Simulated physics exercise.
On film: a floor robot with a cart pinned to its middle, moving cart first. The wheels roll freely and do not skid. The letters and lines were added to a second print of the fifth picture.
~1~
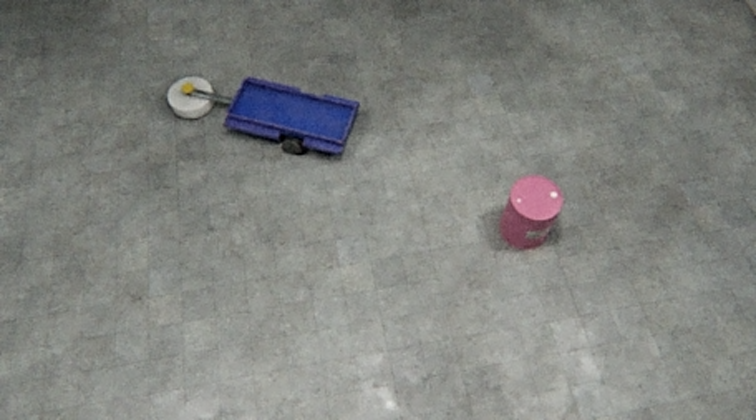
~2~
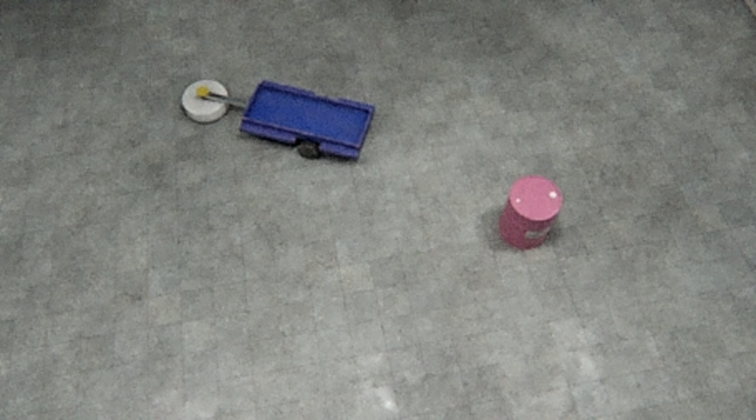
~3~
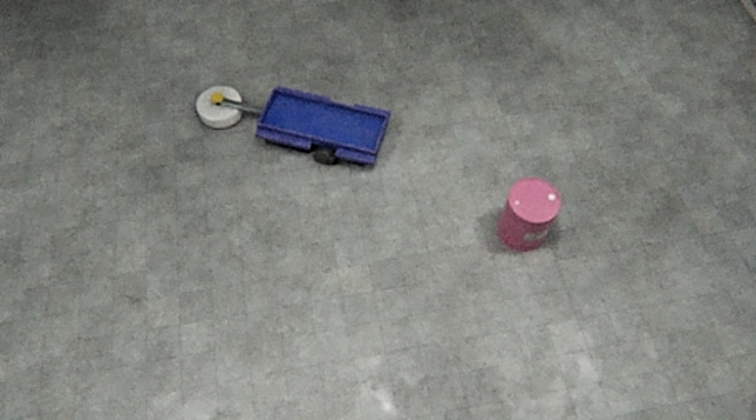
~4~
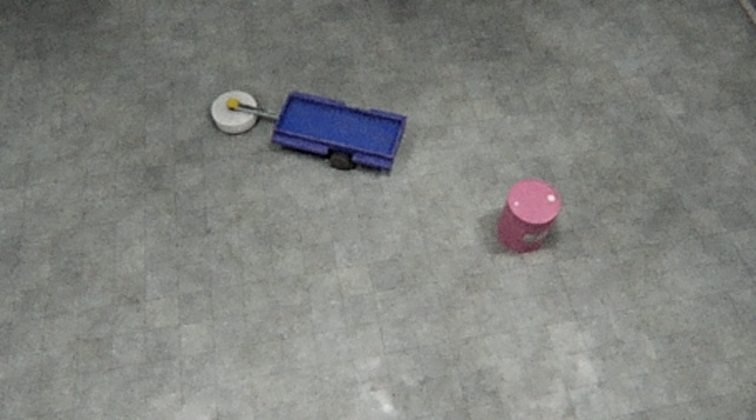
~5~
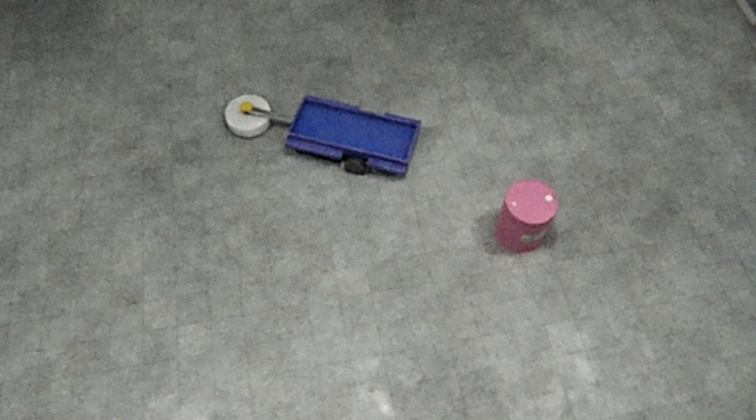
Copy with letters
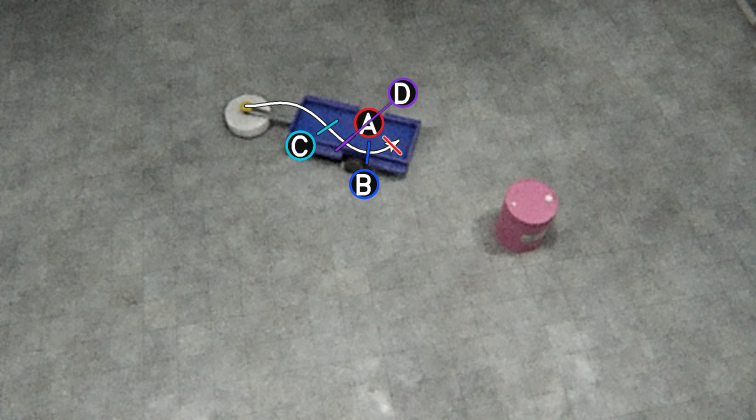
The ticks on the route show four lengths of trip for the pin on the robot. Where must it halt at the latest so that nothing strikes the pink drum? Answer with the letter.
The farthest safe stop is C.
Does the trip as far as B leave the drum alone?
No.
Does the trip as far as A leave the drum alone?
For that mark, no.
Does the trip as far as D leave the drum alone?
No.
On the marked copy, A at (392, 145); B at (368, 153); C at (328, 127); D at (345, 143); the route from (246, 106) via (328, 127) to (399, 141).
Following C. Soon after the start, robot (282, 111), cart (384, 140).
Later, robot (309, 119), cart (413, 150).
In the end, robot (328, 135), cart (438, 159); nothing has been touched.
As for the rest, A is too far, the drum has been hit; B is too far, the drum has been hit; D is too far, the drum has been hit.
